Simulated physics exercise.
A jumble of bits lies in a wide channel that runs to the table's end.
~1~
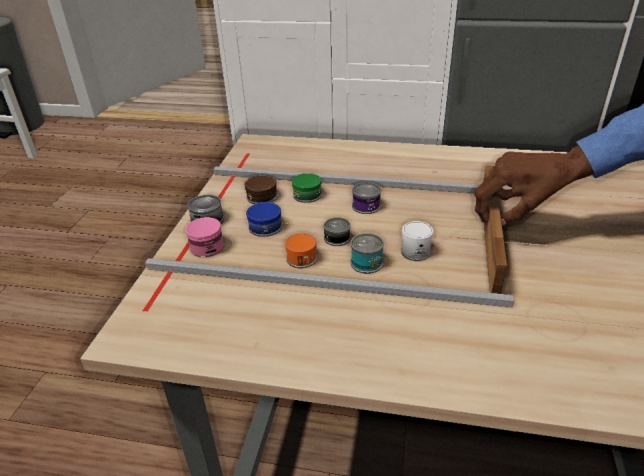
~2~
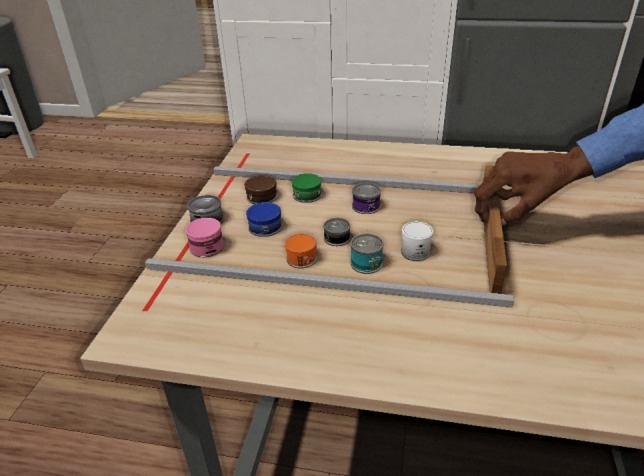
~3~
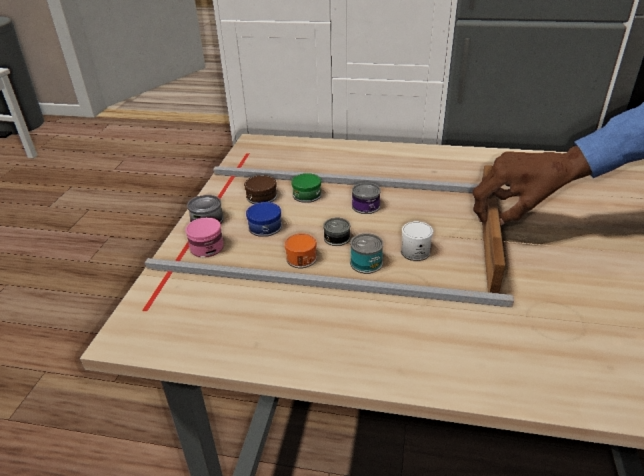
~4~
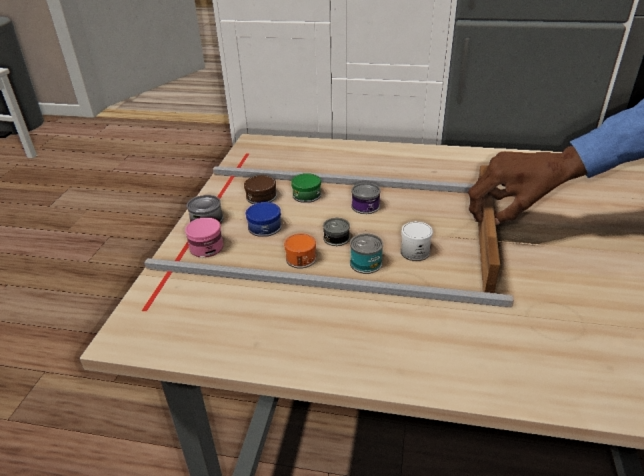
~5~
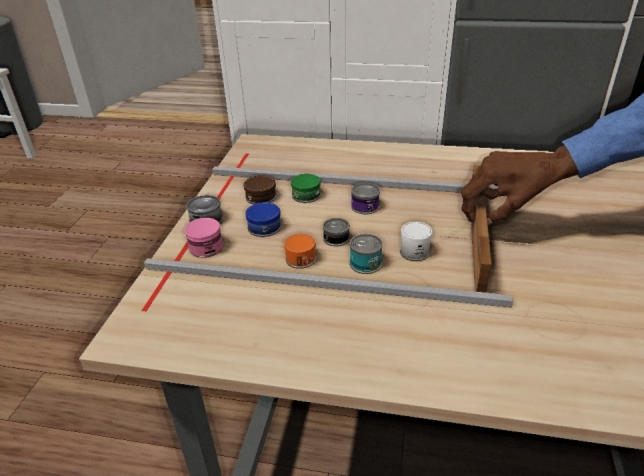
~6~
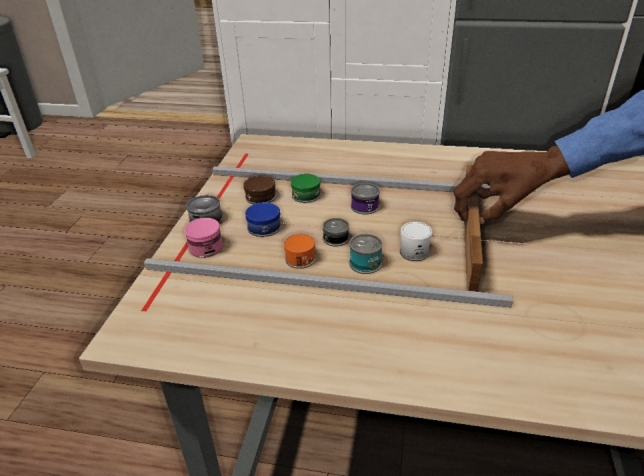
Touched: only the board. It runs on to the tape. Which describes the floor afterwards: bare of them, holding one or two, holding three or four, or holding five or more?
Most likely a good five or more will slide off.
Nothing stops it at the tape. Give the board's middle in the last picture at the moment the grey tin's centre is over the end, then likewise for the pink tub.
I'd put it close to (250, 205), and close to (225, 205) for the other one.
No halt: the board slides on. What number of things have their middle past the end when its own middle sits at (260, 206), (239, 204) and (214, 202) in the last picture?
0, 1 and 5.
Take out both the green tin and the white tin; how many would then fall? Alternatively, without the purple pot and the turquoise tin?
Going first to second: 4 and 3.
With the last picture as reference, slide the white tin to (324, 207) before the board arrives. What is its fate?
From that start, the white tin stays.
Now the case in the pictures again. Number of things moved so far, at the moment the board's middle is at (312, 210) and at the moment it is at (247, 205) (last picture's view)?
At the first point the count is 6, at the second it's 10.
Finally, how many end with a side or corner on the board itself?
My count gives 5.
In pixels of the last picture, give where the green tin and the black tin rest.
The first one ends at (214, 176), the second at (196, 206).
A little later, none off yet; grey tin at rest near (205, 212); pink tub at rest near (204, 238); brown tin at rest near (260, 190).
Next, none off yet; grey tin shifted about its own width near (181, 209); pink tub shifted about its own width near (172, 233); brown tin shifted about its own width near (225, 186).
When it is over, the number that fall off is five or more; down, orange pot, blue tin, brown tin, pink tub and grey tin.
